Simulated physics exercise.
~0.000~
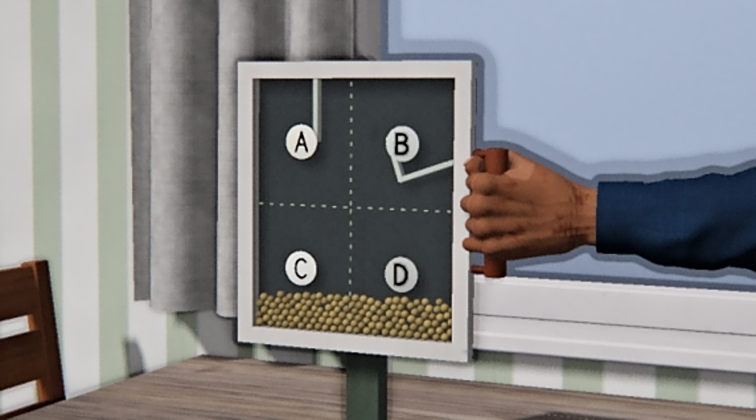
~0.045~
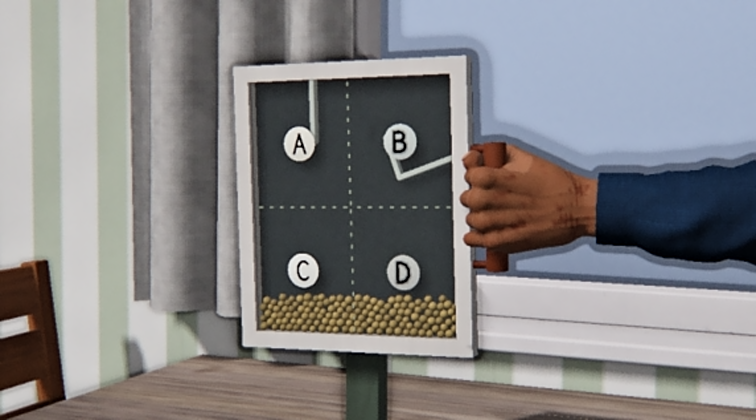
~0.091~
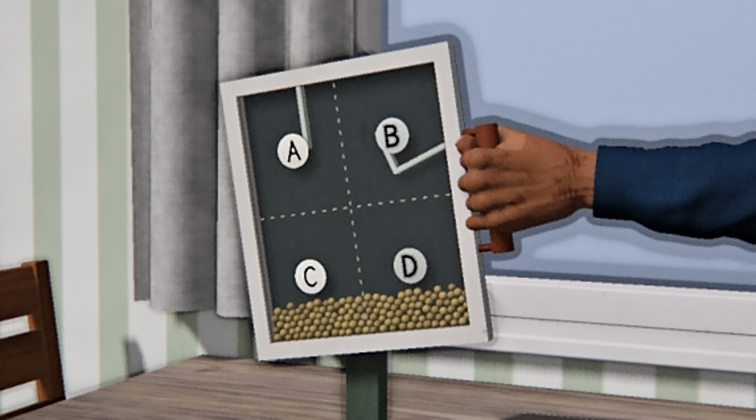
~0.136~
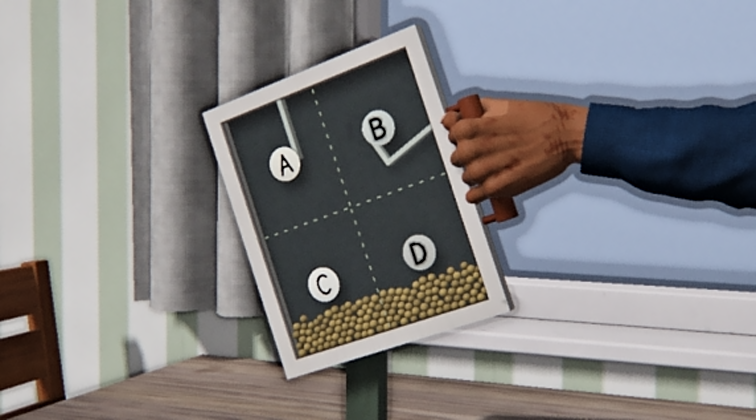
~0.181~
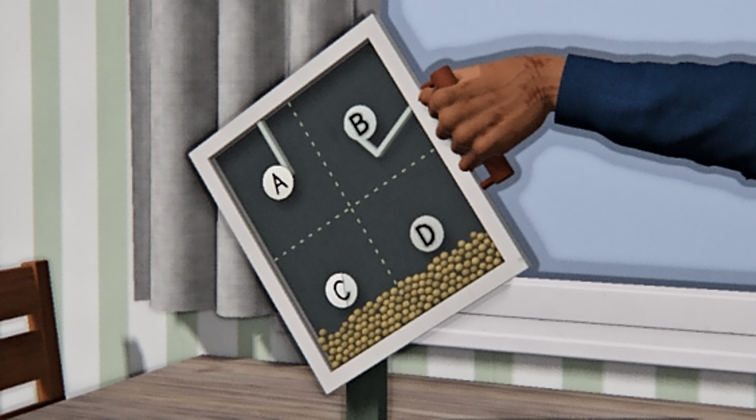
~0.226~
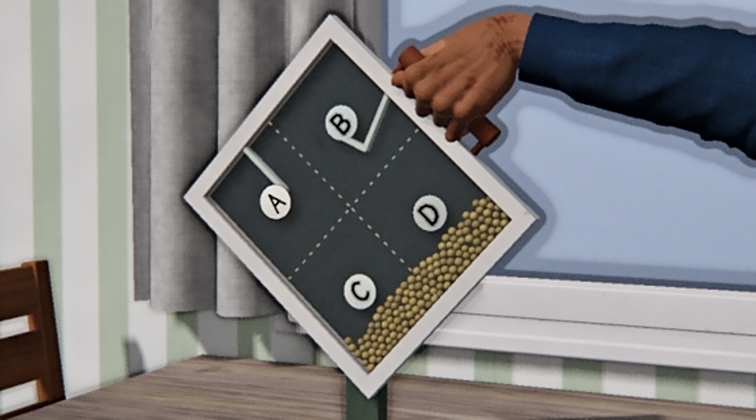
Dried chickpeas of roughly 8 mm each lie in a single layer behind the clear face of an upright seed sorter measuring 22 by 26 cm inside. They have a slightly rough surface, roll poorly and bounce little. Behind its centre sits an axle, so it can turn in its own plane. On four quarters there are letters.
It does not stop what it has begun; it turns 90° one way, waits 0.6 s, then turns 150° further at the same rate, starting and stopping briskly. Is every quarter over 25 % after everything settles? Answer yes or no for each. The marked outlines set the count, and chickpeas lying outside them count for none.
A - yes; B - yes; C - no; D - no.
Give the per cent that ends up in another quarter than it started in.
Roughly 100 per cent.
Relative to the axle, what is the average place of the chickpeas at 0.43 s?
Roughly 10 centimetres to the right and 3 centimetres below.
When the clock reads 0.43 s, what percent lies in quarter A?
Share: Some 0 per cent.
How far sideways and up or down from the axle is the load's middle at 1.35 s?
About 9 cm right and 2 cm below.
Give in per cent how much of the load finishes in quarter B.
Around 60 in a hundred.
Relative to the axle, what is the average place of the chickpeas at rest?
Right: About 6 cm; below: About 7 cm.
After 0.43 s, it stands 90° anticlockwise; the chickpeas' middle is 10 cm right of and 3 cm below the centre; C 70 %, D 30 %.
After 1.35 s, it stands 166° anticlockwise; the chickpeas' middle is 9 cm right of and 2 cm below the centre; A 50 %, C 50 %.
After 1.66 s, it has come round 240° anticlockwise; the chickpeas' middle is 7 cm right of and 2 cm below the centre; A 60 %, B 35 %, D 5 %.
Settled by 3.1 s, it has come round 240° anticlockwise; A 35 %, B 60 %, C 0 %, D 5 %.
